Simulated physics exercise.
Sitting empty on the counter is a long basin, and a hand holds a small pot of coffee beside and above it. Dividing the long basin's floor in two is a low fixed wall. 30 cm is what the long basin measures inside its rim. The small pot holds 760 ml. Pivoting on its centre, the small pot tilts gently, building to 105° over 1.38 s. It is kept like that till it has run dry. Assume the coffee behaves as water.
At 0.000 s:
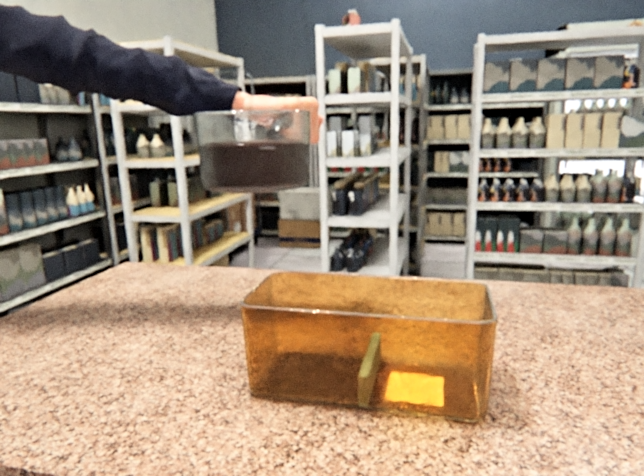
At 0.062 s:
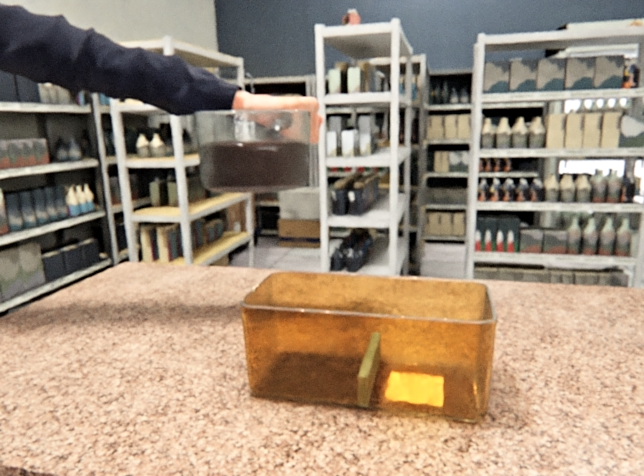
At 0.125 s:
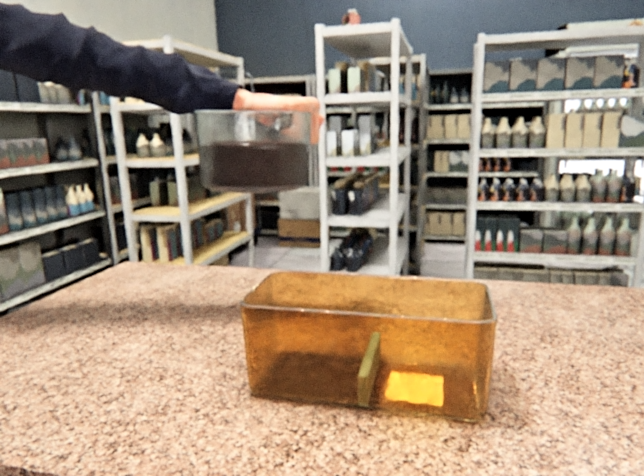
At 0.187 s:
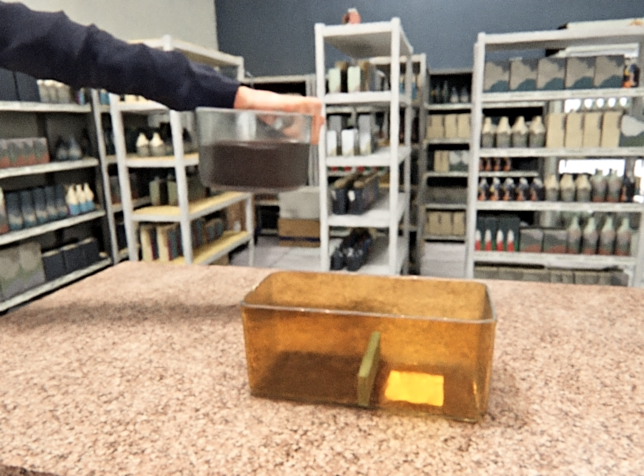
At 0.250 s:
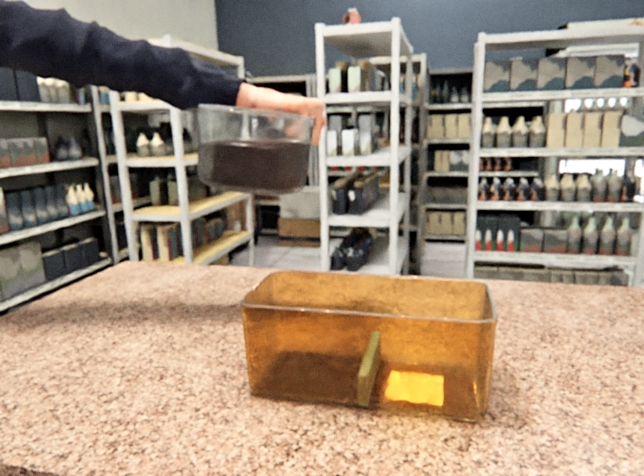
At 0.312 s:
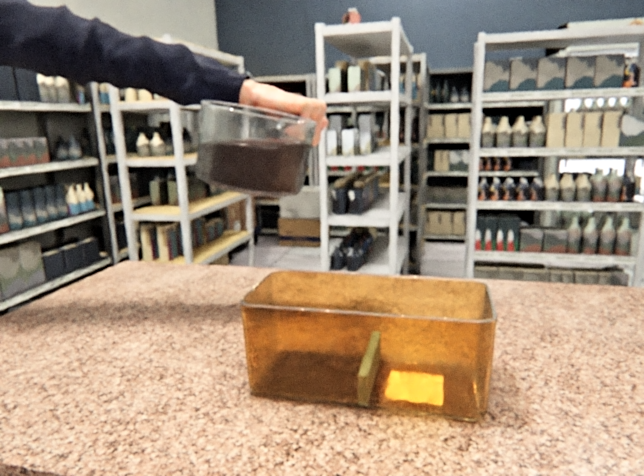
In a room lined with storage shelves, a hand held a clear container of dark liquid above an empty amber basin on a speckled counter, then slowly tilted it slightly to the right.
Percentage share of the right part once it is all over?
52 per cent.
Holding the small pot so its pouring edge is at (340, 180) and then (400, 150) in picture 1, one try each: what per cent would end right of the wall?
Respectively about 70 and 80 percent.
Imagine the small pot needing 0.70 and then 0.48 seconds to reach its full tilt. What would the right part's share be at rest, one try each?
The first try gives 35 percent and the second 25 percent.
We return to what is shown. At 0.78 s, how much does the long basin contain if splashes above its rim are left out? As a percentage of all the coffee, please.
Fraction in basin: Approx. 2%.
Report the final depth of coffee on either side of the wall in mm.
Depths: Left near 18 mm, right near 22 mm.
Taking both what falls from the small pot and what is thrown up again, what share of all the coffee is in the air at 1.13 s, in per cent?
Estimate: Around 20 per cent.
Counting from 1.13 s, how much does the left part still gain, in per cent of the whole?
Difference: Approx. 32 %.
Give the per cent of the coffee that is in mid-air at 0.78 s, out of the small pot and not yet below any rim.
It comes to about 20 percent.
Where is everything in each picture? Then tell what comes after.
Tilt 0°; pouring edge (307, 113); surface from (208, 143) to (306, 141); the long basin's rim runs from (257, 288) to (492, 302); the wall's top is at (371, 353), in the first frame.
Tilt 1°; pouring edge (307, 113); surface from (209, 143) to (306, 141), in the second frame.
Tilt 2°; pouring edge (308, 114); surface from (208, 142) to (307, 142), in the third frame.
Tilt 5°; pouring edge (309, 117); surface from (208, 142) to (307, 141), in the fourth frame.
Tilt 8°; pouring edge (311, 121); surface from (210, 142) to (308, 141), in the fifth frame.
Tilt 13°; pouring edge (313, 125); surface from (209, 142) to (309, 141), in the sixth frame.
After 0.78 s the tilt is 63° and 79 per cent is still to pour, 2 is left of the wall and 0 right of it.
After 1.13 s the tilt is 97° and 21 per cent is still to pour, 14 is left of the wall and 45 right of it.
After 1.49 s the tilt is 105° and 1 per cent is still to pour, 44 is left of the wall and 51 right of it.
After 1.88 s the tilt is 105° and 0 per cent is still to pour, 47 is left of the wall and 52 right of it.
In the end 47 per cent lies left of the wall, 52 right of it and 1 outside.
